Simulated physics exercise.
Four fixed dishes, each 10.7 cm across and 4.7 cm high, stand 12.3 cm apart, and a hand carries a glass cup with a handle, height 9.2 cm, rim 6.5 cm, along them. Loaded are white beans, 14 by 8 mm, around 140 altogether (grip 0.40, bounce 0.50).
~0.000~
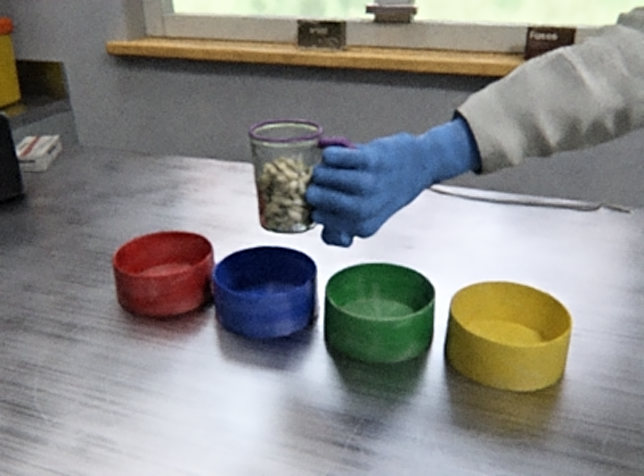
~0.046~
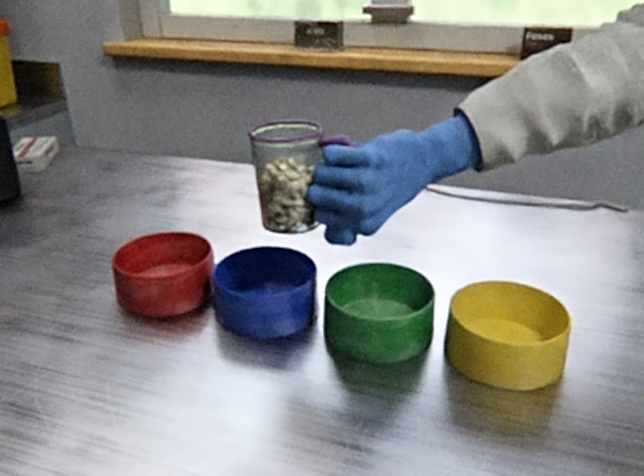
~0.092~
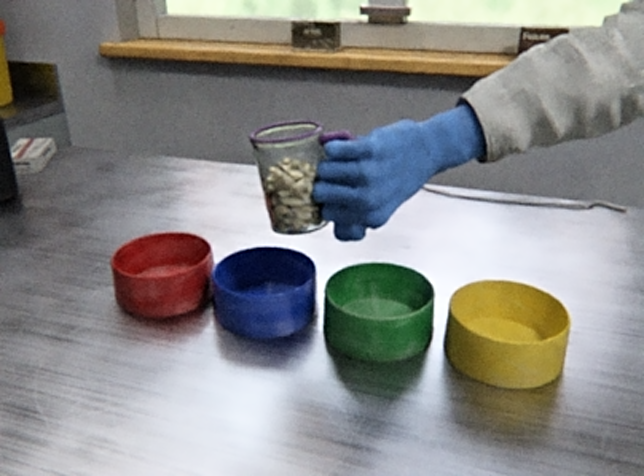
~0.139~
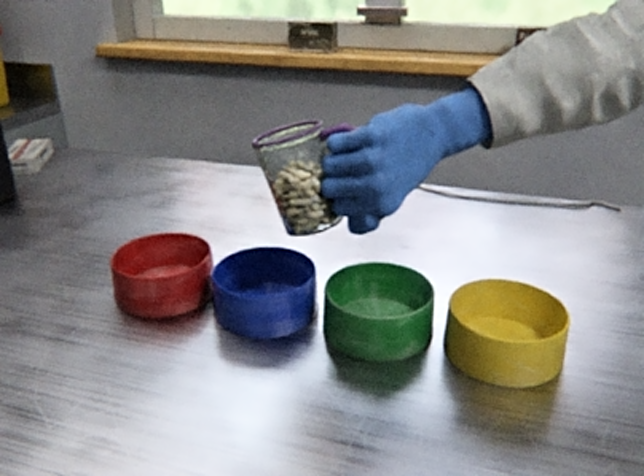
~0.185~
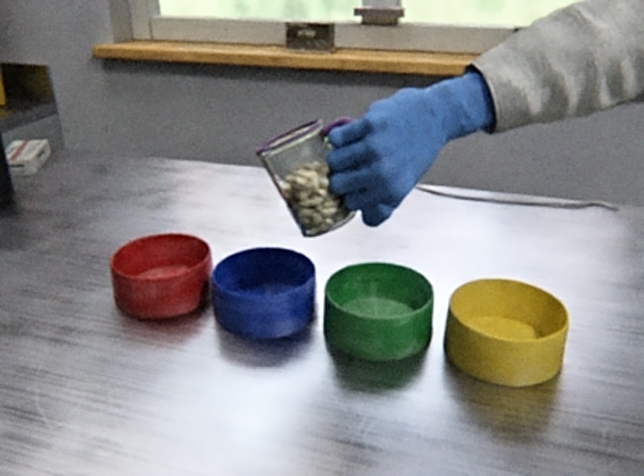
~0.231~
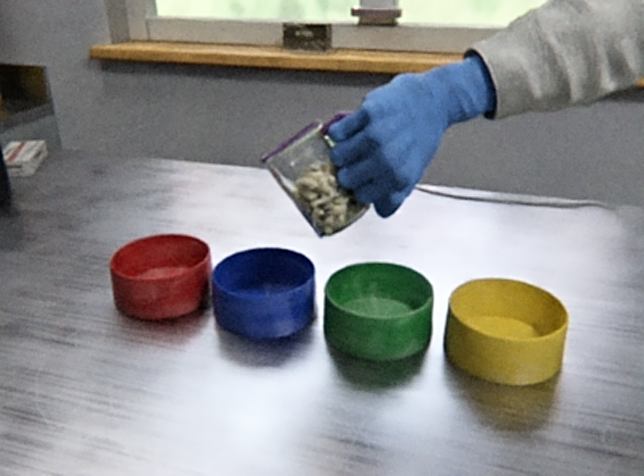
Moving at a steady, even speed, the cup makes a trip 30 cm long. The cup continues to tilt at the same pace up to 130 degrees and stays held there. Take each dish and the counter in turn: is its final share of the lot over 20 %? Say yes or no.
Red: No, blue: No, green: Yes, yellow: No, counter: No.
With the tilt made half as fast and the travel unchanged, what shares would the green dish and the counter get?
Then: Green 10; counter 0.
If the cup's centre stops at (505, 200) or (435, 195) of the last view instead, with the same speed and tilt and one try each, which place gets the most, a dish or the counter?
Largest portions, in order: Green and green.
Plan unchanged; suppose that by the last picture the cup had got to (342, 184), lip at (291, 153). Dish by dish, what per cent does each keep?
Then red 0, blue 0, green 0, and yellow 100.
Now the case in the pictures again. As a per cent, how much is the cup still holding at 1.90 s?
It should be near 0 per cent.
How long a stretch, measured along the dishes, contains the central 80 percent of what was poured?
It spans about 6 centimetres along the dishes.
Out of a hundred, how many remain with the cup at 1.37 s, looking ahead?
About 0 per cent.
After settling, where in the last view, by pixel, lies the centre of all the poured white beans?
Roughly (374, 311).
After 0.92 s, tilt 130 degrees; cup holds 0 %, green 100 %.
After 1.37 s, tilt 130 degrees; cup holds 0 %, green 100 %.
Then, at 1.90 s, tilt 130 degrees; cup holds 0 %, green 100 %.
In the end, at 2.2 s, red 0 %, blue 0 %, green 100 %, yellow 0 %, counter 0 %.
